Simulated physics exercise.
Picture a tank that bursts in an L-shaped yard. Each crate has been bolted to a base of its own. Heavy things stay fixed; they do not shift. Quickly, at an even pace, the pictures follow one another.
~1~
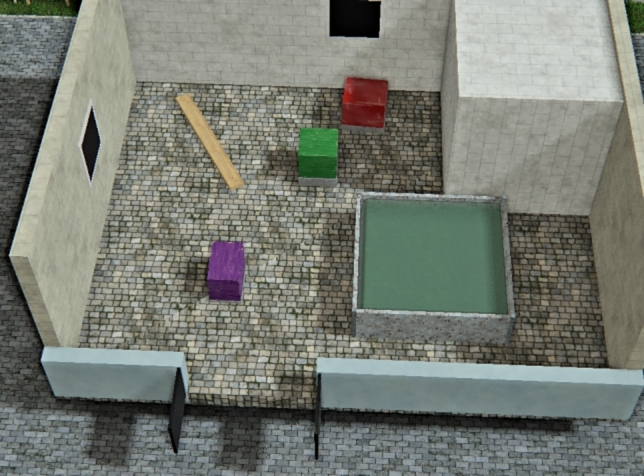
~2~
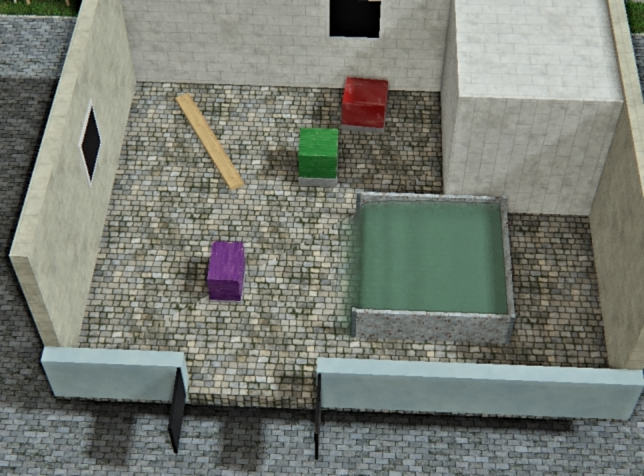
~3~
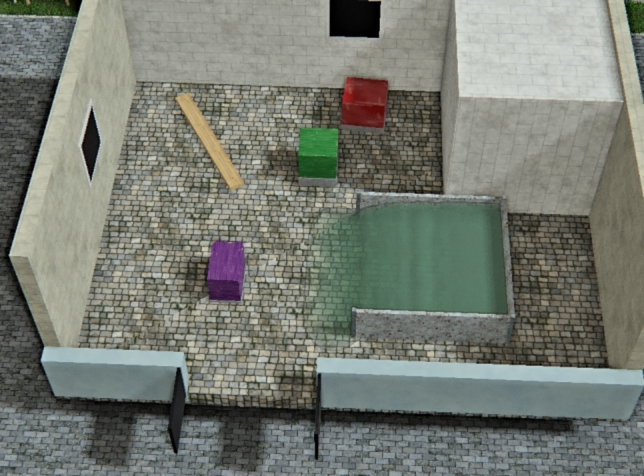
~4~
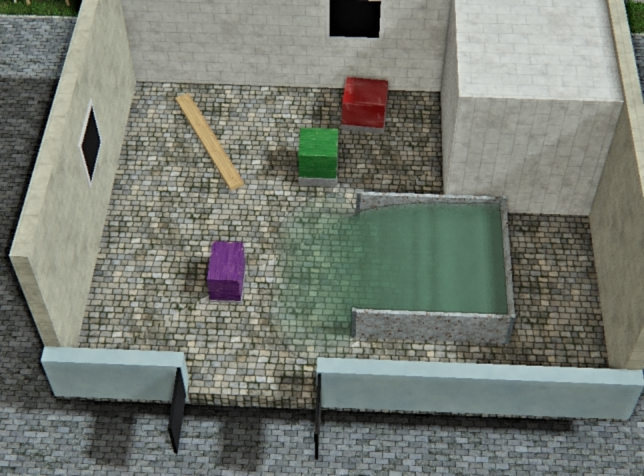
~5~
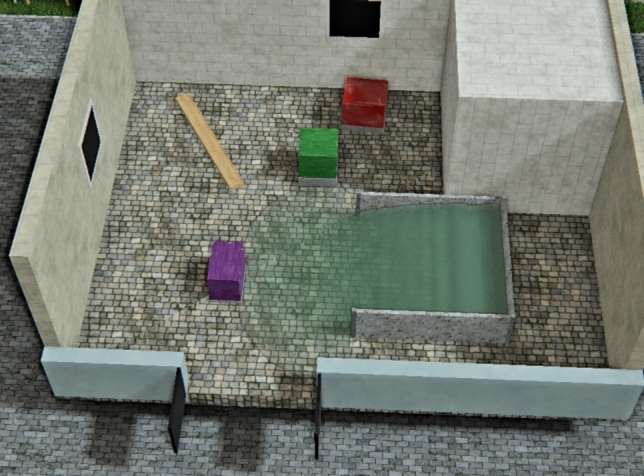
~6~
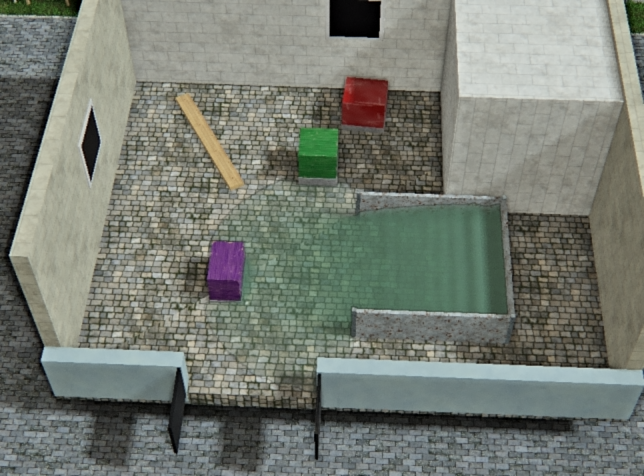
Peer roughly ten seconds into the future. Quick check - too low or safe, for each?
Red crate too low; green crate safe; purple crate too low.
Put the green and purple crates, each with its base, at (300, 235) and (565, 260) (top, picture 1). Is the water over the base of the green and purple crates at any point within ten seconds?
The green crate is flooded, and the purple one is untouched.
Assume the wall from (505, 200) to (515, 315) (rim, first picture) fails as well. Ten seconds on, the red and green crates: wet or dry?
Result - red crate stays clear, green crate stays clear.
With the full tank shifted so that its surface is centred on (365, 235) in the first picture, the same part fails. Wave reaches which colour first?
First is the one in purple.
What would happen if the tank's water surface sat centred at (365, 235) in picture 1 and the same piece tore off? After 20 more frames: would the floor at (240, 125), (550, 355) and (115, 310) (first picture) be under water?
As listed: Flooded, free of water, flooded.
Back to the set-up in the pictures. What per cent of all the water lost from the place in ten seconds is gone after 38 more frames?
It should be close to 75 percent by then.
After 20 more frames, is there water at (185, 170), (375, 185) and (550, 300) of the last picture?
Status by point, in sequence: Waterlogged; unwetted; unwetted.
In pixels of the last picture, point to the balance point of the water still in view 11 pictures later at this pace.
Close to (306, 268).
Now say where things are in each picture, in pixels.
The water tank at (432, 255) is whole and still, in the first frame.
The front is at (346, 336), out from the gap at (358, 269), in the second frame.
Water pours out at (358, 270) and has run to (322, 342), in the third frame.
The front is at (294, 347), out from the gap at (358, 270), in the fourth frame.
Water pours out at (358, 270) and has run to (277, 357), in the fifth frame.
Water pours out at (358, 270) and has run to (222, 228), in the sixth frame.
A moment on, water covers 40 % of the floor; the red crate not reached, the green crate water round its plinth, the purple crate water round its plinth.
Next, water covers 50 % of the floor; the red crate water round its plinth, the green crate water round its plinth, the purple crate water round its plinth.
Then, water covers 60 % of the floor; the red crate water round its plinth, the green crate water round its plinth, the purple crate water round its plinth.
Later, water covers 70 % of the floor; the red crate water round its plinth, the green crate water round its plinth, the purple crate water round its plinth.
In the end, water covers 85 % of the floor; the red crate was topped, the green crate stayed above the water, the purple crate was topped.
